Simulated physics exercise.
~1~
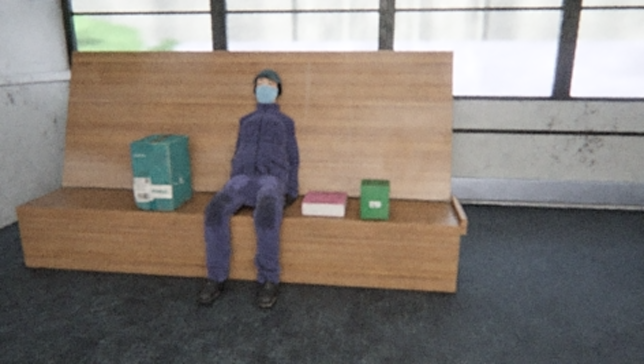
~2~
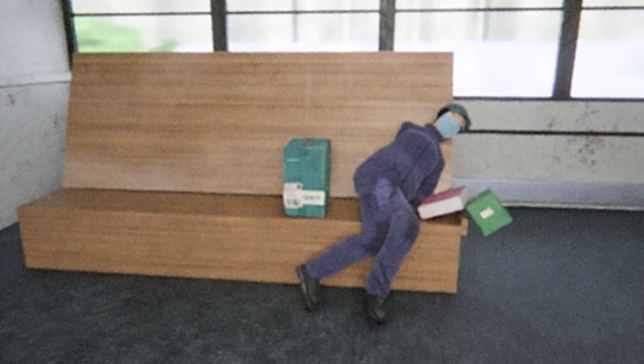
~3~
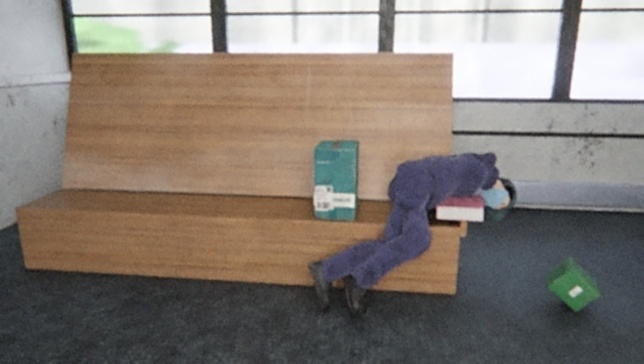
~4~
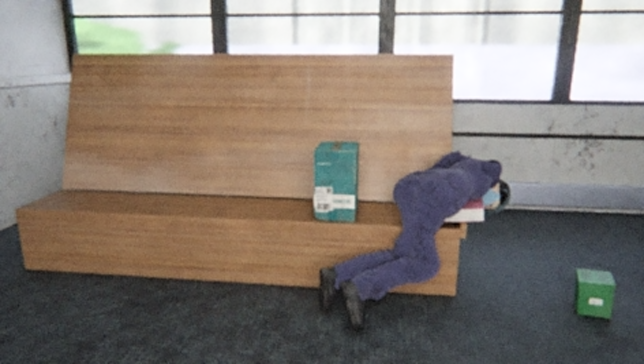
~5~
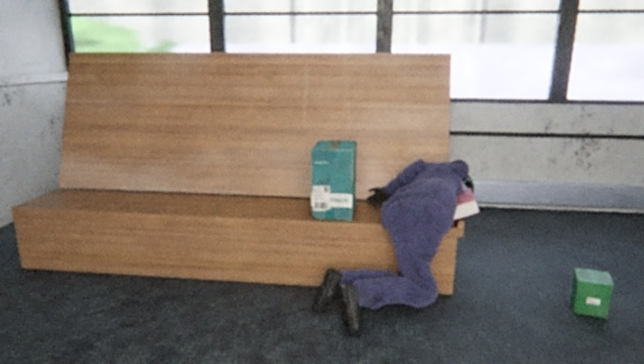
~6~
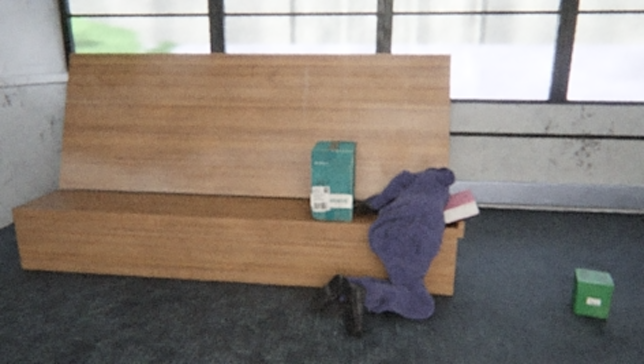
A masked passenger in dark purple clothes and a dark cap dozes upright on a long wooden bench in a rail car, seen from the front by a slightly swaying camera. A teal pack stands at the left, with a pink folder and a green tub at the right. The passenger topples right as the pack slides along the seat and the tub tips over the bench end. The tub tumbles to the floor and settles upright. The passenger slumps over the folder, then sags downward, legs folding onto the floor, while the pack stays standing on the bench.
